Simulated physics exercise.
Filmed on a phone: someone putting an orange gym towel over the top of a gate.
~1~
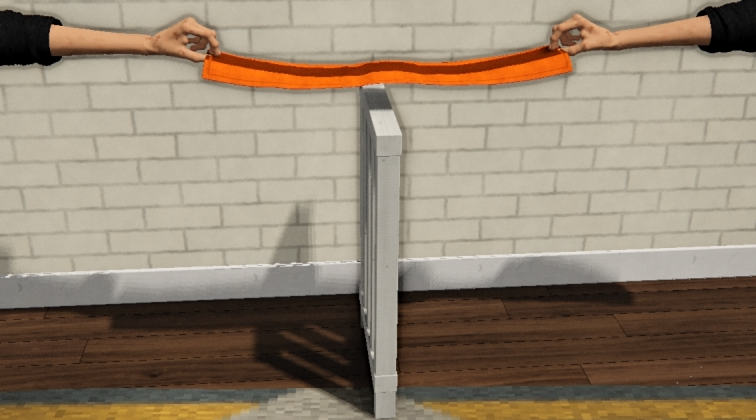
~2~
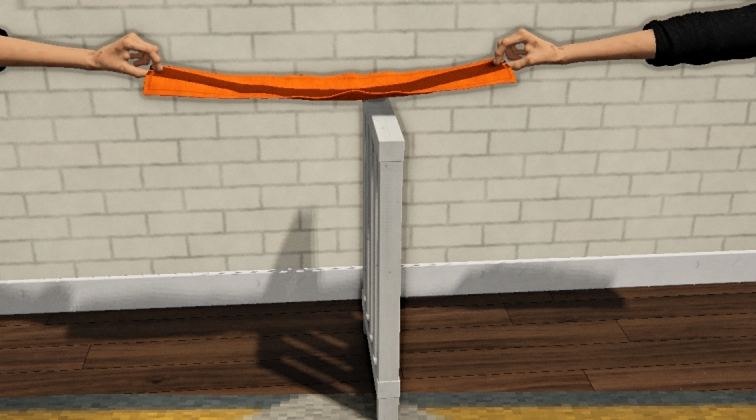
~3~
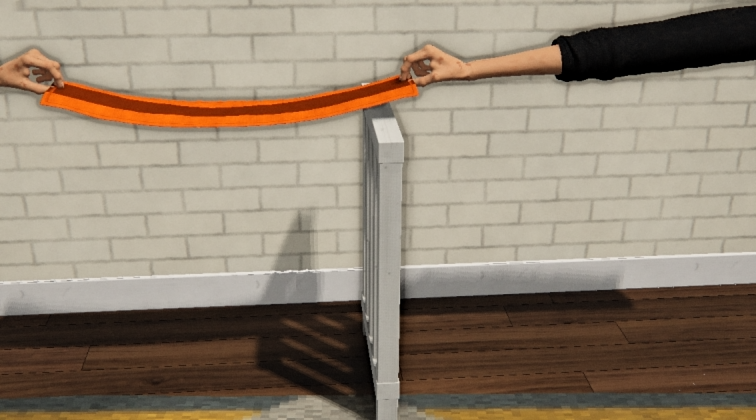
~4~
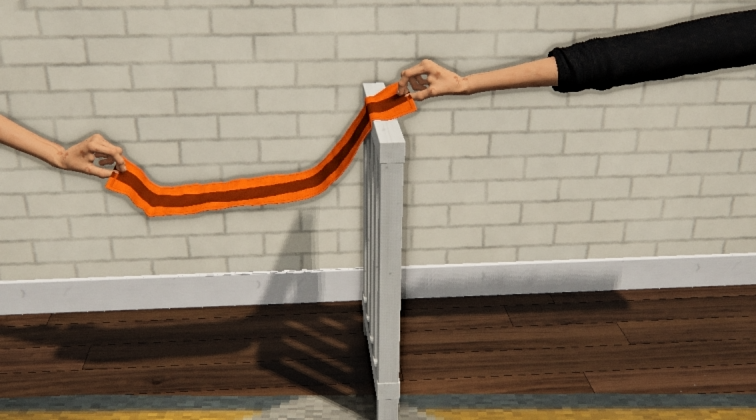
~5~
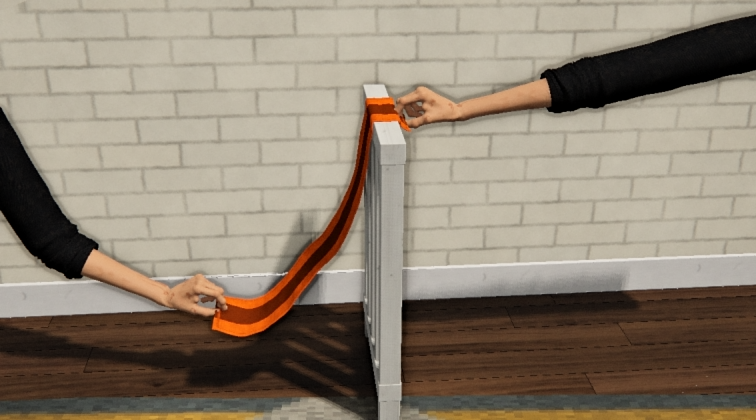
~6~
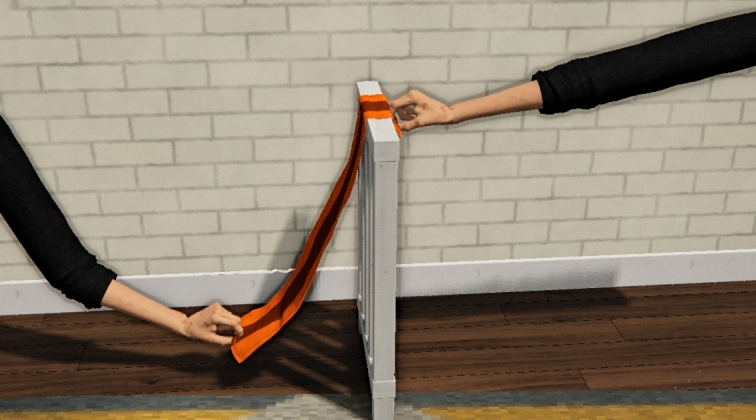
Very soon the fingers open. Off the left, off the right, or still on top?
Off the left.
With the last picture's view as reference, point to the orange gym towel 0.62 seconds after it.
Near (316, 376).
Then, 0.18 s on from there, gym towel sliding left.
Then, 0.40 s on from there, gym towel clear of the top and falling near (315, 343).
Then, 0.62 s on from there, gym towel in a heap on the floor near (316, 376).
In the end, gym towel in a heap on the floor near (316, 376). The orange gym towel drops leftwards.
